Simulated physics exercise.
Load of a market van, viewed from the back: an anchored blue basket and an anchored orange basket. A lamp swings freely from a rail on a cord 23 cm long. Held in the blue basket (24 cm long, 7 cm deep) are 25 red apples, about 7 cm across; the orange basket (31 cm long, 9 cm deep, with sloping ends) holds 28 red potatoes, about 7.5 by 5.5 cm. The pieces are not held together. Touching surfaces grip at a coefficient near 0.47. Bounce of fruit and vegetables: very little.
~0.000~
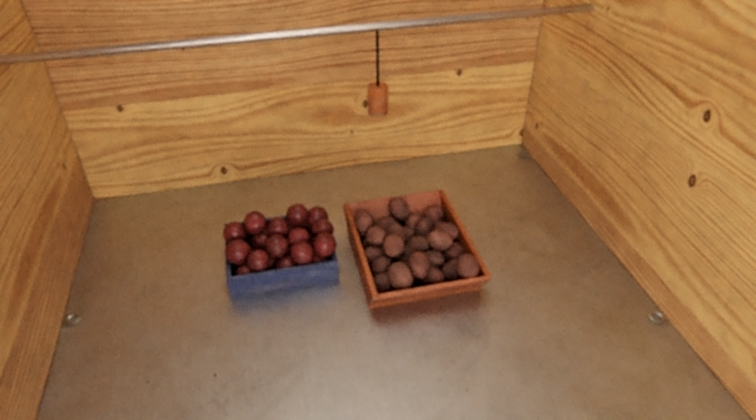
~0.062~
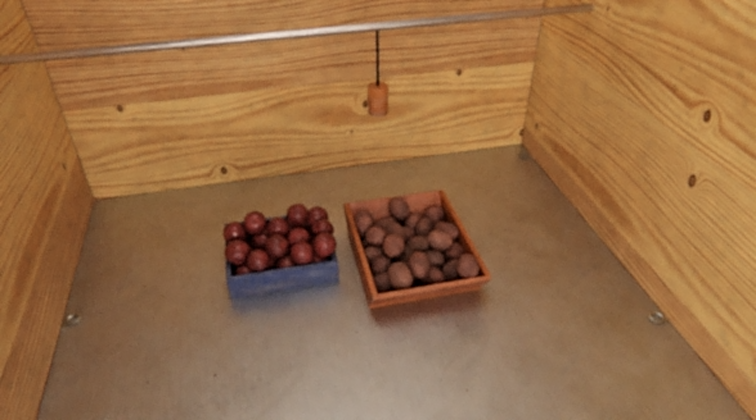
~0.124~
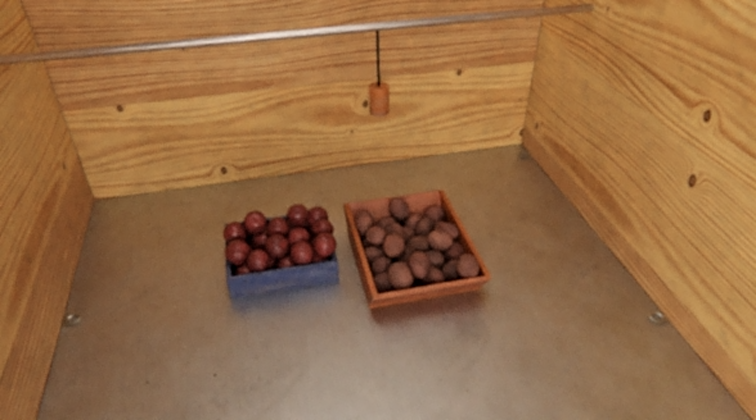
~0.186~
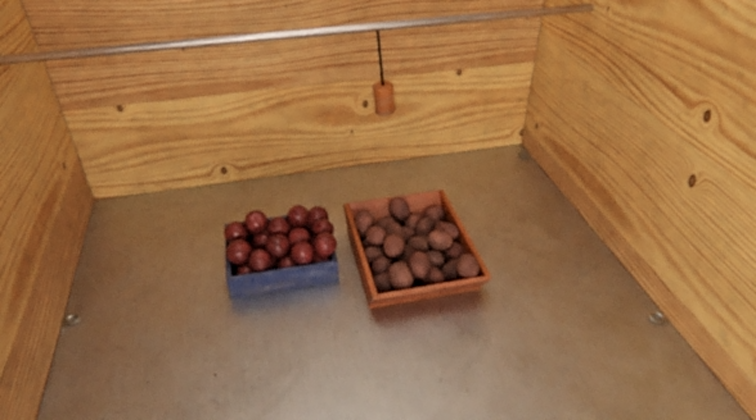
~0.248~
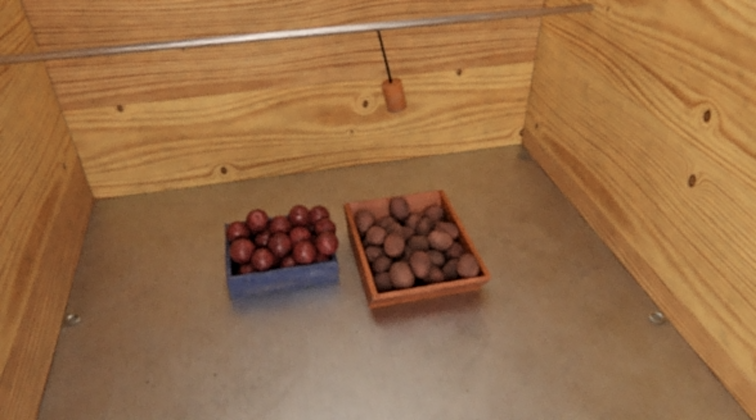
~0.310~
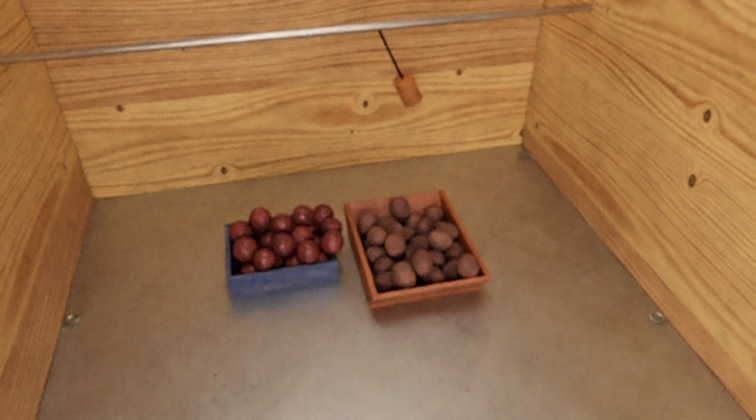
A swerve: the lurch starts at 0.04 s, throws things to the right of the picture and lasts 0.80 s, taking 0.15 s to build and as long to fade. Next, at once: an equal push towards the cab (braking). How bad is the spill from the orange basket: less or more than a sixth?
The amount lost ends up shy of a sixth.
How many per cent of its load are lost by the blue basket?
For the blue basket, 35 percent.
After 0.62 s, 4 of 25 out of the blue basket and 0 of 28 out of the orange basket.
After 1.00 s, 6 of 25 out of the blue basket and 0 of 28 out of the orange basket.
After 1.55 s, 9 of 25 out of the blue basket and 0 of 28 out of the orange basket.
Final count (at 2.24 s), 9 of 25 out of the blue basket and 0 of 28 out of the orange basket. Asked share, 0 of 28, 0 per cent.
